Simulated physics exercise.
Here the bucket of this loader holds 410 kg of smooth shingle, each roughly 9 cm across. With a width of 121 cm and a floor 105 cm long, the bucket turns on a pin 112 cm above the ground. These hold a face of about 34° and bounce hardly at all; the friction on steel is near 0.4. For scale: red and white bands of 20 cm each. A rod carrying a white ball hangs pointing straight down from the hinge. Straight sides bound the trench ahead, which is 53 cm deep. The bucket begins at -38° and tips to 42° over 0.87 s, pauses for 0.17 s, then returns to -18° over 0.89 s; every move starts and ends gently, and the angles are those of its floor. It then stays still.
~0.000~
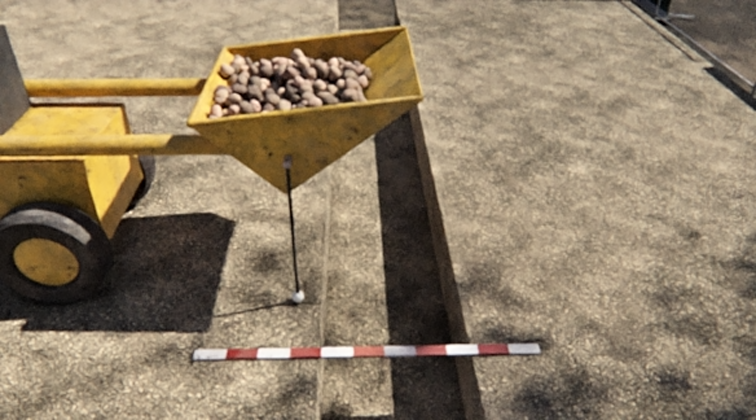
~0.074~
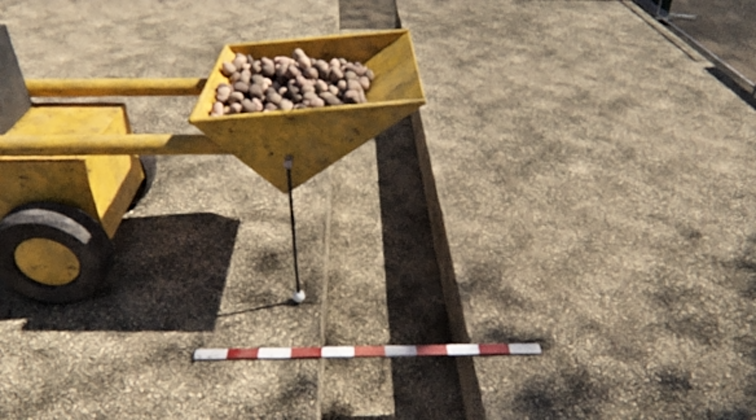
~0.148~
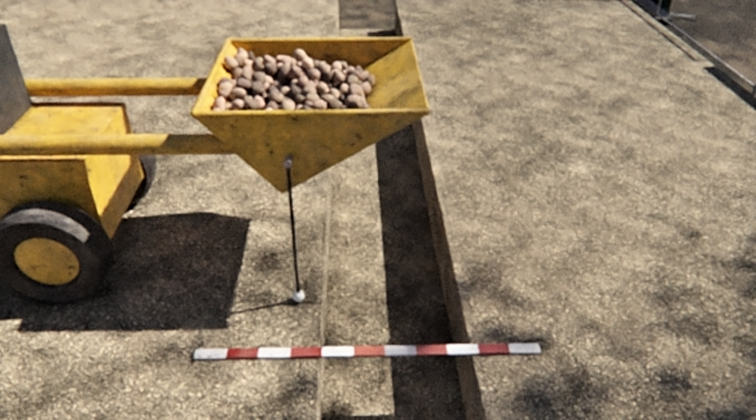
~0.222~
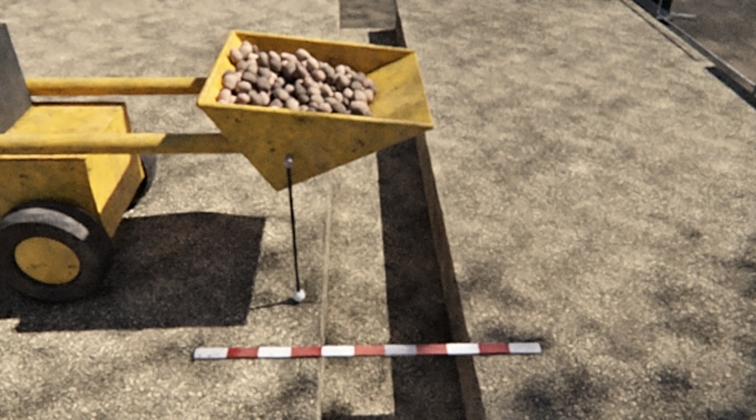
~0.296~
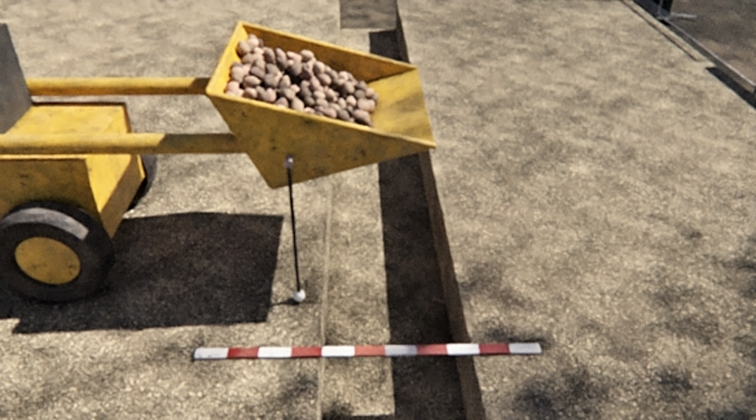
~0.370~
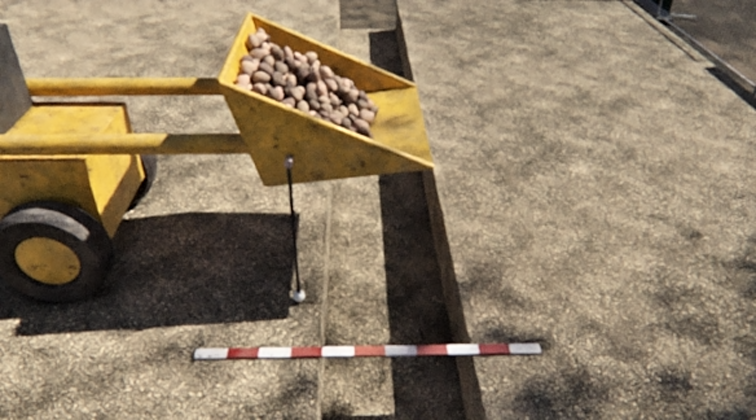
A yellow loader with dark tyres stands at the left of a sunlit, gravelly yard, seen from above and to the side, its bucket of smooth brownish stones raised near a straight-sided trench. A white ball hangs on a thin rod beneath the bucket, and a red and white banded pole lies across the foreground. The bucket rotates clockwise, slowly then faster, its rear rising and front lip lowering as the stones shift with it, while the camera stays still.
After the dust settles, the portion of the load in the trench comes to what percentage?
It comes to roughly 60 per cent.
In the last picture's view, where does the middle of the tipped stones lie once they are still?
Somewhere around (439, 279) in the last picture.
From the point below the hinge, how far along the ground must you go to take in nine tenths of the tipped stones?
Roughly 250 centimetres ahead of it along the ground.
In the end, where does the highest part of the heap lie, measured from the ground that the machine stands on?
Height: About 12 cm above ground level.
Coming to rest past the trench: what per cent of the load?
Something like 40 out of every hundred parts of the load ends up there.
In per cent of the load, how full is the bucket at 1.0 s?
Some 80 percent of the load is still in there.
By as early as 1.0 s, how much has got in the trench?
I'd say near 20 per cent at that time.
After 0.6 s the floor is at 29°; 100 % in the bucket; the foremost stones are at (373, 162).
After 1.0 s the floor is at 42°; 78 % in the bucket, 22 % in the trench; the foremost stones are at (413, 217).
After 2.4 s the floor is at -18°; 0 % in the bucket, 59 % in the trench, 41 % past the trench; the foremost stones are at (685, 229).
After 5.2 s the floor is at -18°; 0 % in the bucket, 59 % in the trench, 41 % past the trench; the foremost stones are at (744, 251).
